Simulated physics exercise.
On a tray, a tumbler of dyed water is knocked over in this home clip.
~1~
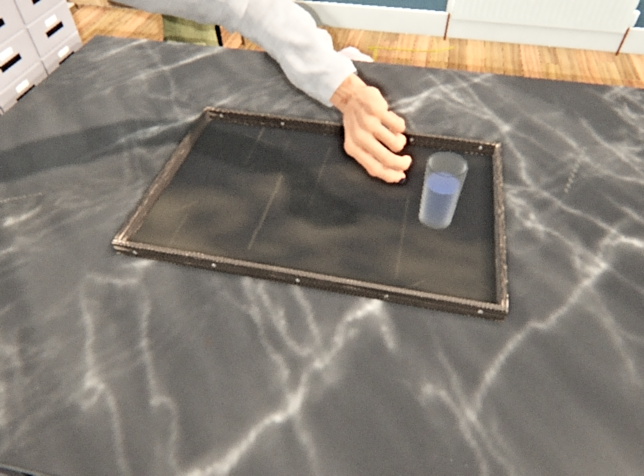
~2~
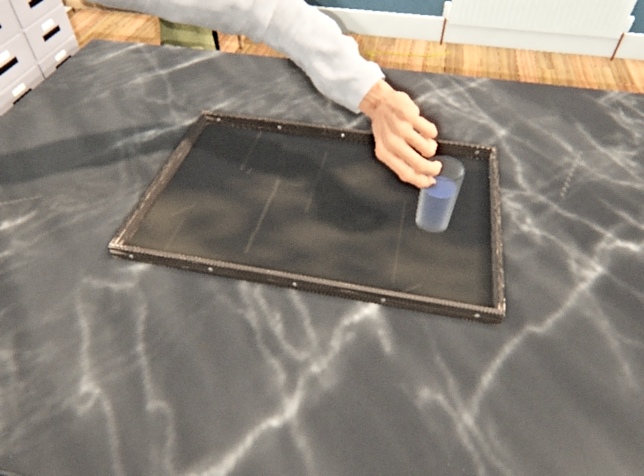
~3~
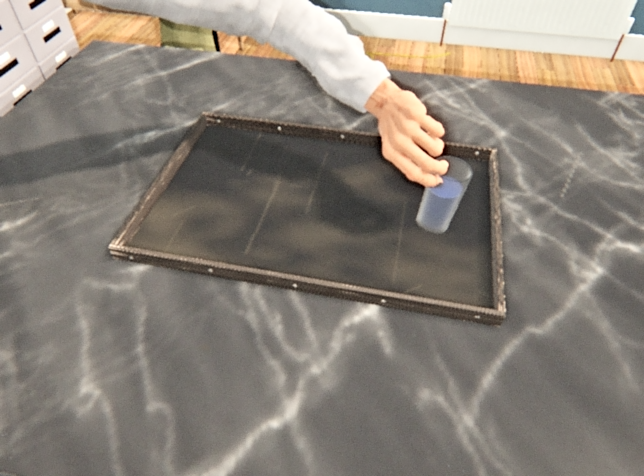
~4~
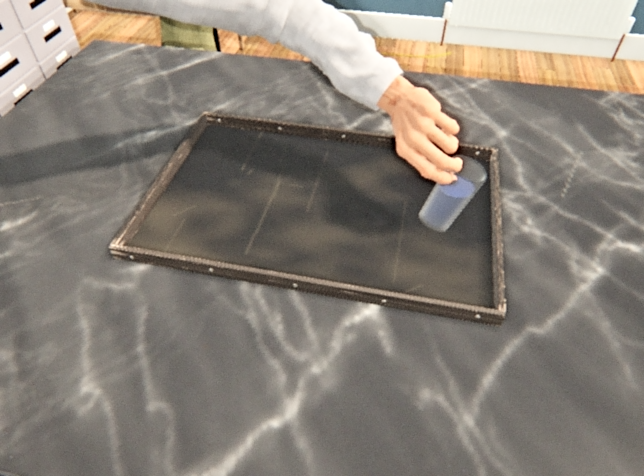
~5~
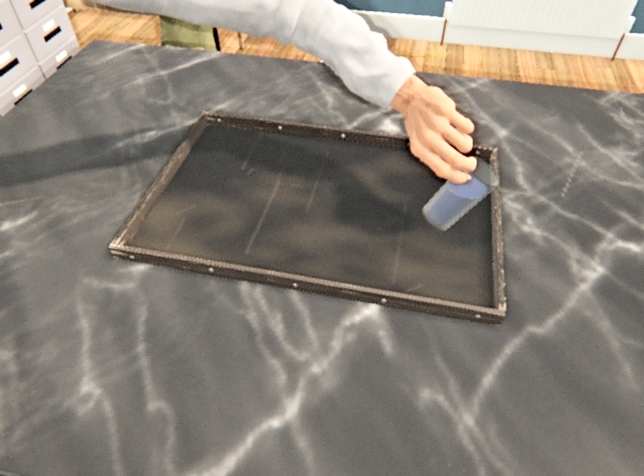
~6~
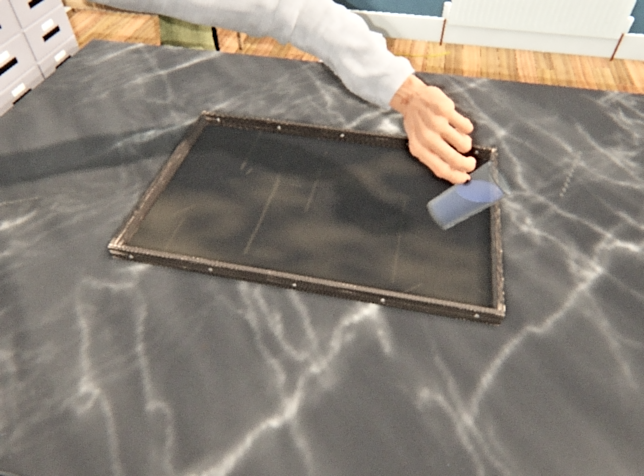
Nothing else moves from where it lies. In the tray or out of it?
It gets beyond the tray.
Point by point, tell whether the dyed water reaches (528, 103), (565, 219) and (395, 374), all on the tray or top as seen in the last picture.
The first point is outside the spill, the next one is inside the spill, and the last one is outside the spill.
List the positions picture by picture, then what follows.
In the first frame, it stands upright; tumbler (441, 191) about two thirds full; tray (300, 271).
In the second frame, it is being nudged; tumbler about two thirds full, surface at (440, 187).
In the third frame, it is being nudged; tumbler (443, 196) about two thirds full.
In the fourth frame, it is being nudged; tumbler about two thirds full, surface at (457, 187); tray (298, 275).
In the fifth frame, it is being nudged; tumbler (460, 194) tipped 30°.
In the sixth frame, it is falling; tumbler (469, 197) tipped 45°.
Next, the tumbler lies across the rim; the puddle covers about as much as a plate; the table is getting wet.
After that, the puddle covers about as much as a tray; the table is getting wet.
Finally, the puddle covers about as much as a tray; the table is getting wet.
